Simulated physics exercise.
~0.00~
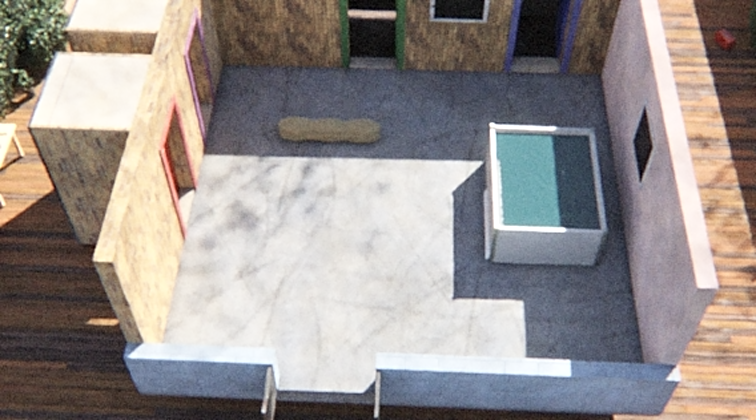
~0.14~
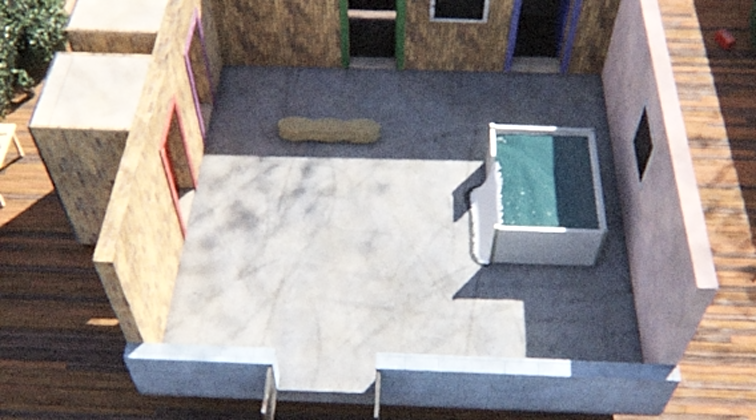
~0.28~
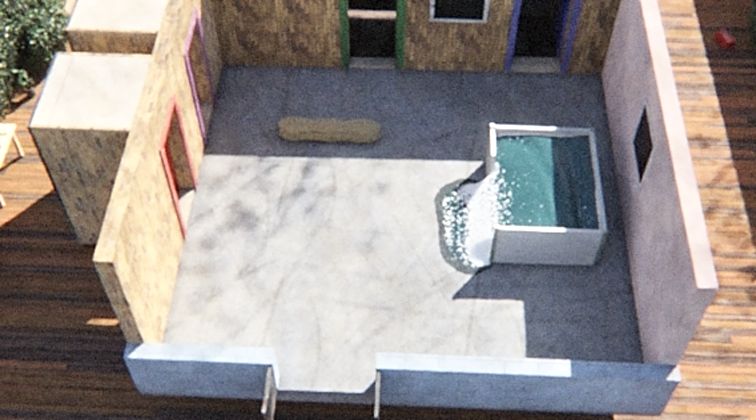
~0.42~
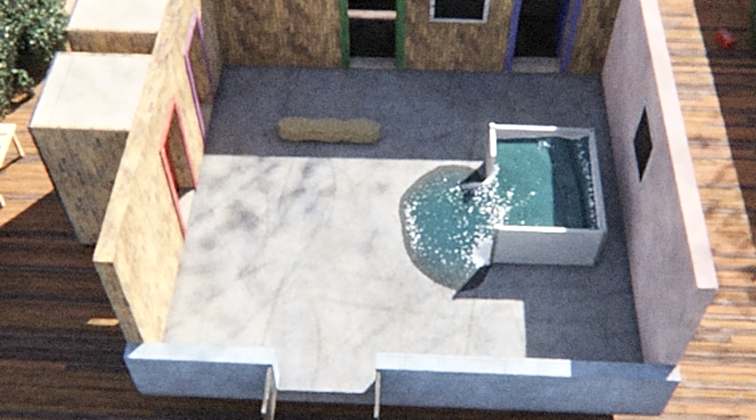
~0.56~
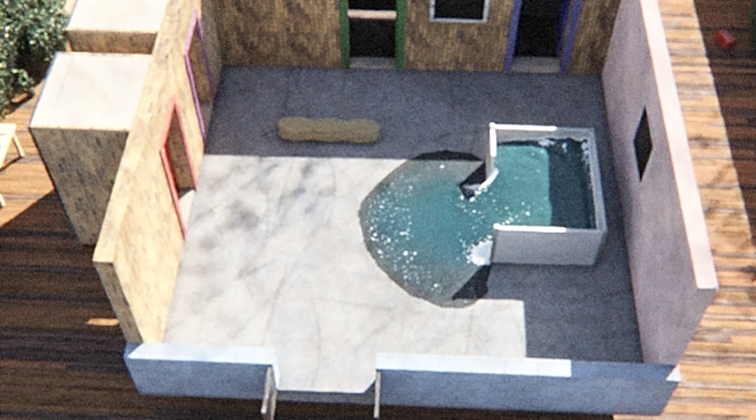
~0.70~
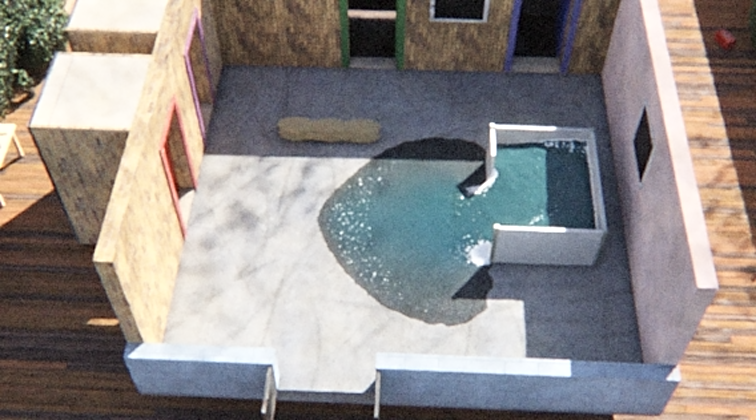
Water tank in a walled courtyard bursting open on its left side, water pouring out and spreading leftward across the paved floor.
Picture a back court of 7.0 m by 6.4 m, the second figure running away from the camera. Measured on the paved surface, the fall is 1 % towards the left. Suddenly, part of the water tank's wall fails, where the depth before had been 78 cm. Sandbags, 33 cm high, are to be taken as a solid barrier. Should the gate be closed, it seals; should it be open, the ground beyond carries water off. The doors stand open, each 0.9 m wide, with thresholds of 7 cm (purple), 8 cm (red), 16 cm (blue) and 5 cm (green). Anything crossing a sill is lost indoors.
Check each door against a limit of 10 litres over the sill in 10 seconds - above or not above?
At the end, purple door: The total grows larger than the cap; red door: The total grows larger than the cap; blue door: The total remains smaller than the cap; green door: The total remains smaller than the cap.
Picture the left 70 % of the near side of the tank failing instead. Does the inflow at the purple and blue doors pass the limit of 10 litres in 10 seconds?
Door purple stays within, door blue stays within.
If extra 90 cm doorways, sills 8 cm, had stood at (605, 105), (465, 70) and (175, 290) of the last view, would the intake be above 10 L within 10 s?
In that order: Under, under, above.
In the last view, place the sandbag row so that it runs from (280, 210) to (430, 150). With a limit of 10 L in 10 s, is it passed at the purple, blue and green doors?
So then purple is inside it, blue is inside it and green is inside it.
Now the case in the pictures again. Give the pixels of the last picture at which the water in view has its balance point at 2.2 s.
Around (390, 231) in the last picture.
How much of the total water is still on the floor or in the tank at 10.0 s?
Remaining: Roughly 72 %.
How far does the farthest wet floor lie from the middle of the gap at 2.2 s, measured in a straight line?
5.6 m.
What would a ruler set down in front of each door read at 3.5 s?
In centimetres - purple: 13, red: 19, blue: 0, green: 3.
After 1.4 s water covers 40 % of the floor and is deepest (34 cm) near (478, 239); purple door not reached, red door 12 cm at the sill, 1 L in, blue door not reached, green door not reached.
After 2.2 s water covers 50 % of the floor and is deepest (52 cm) near (157, 369); purple door 15 cm at the sill, 5 L in, red door 20 cm at the sill, 74 L in, blue door not reached, green door 2 cm at the sill, 0 L in.
After 3.5 s water covers 55 % of the floor and is deepest (23 cm) near (177, 276); purple door 13 cm at the sill, 45 L in, red door 19 cm at the sill, 175 L in, blue door not reached, green door 3 cm at the sill, 0 L in.
After 6.0 s water covers 60 % of the floor and is deepest (14 cm) near (222, 68); purple door 9 cm at the sill, 83 L in, red door 12 cm at the sill, 238 L in, blue door not reached, green door 4 cm at the sill, 0 L in.
After 10.0 s water covers 80 % of the floor and is deepest (10 cm) near (187, 230); purple door 9 cm at the sill, 92 L in, red door 9 cm at the sill, 246 L in, blue door 2 cm at the sill, 0 L in, green door 3 cm at the sill, 0 L in.
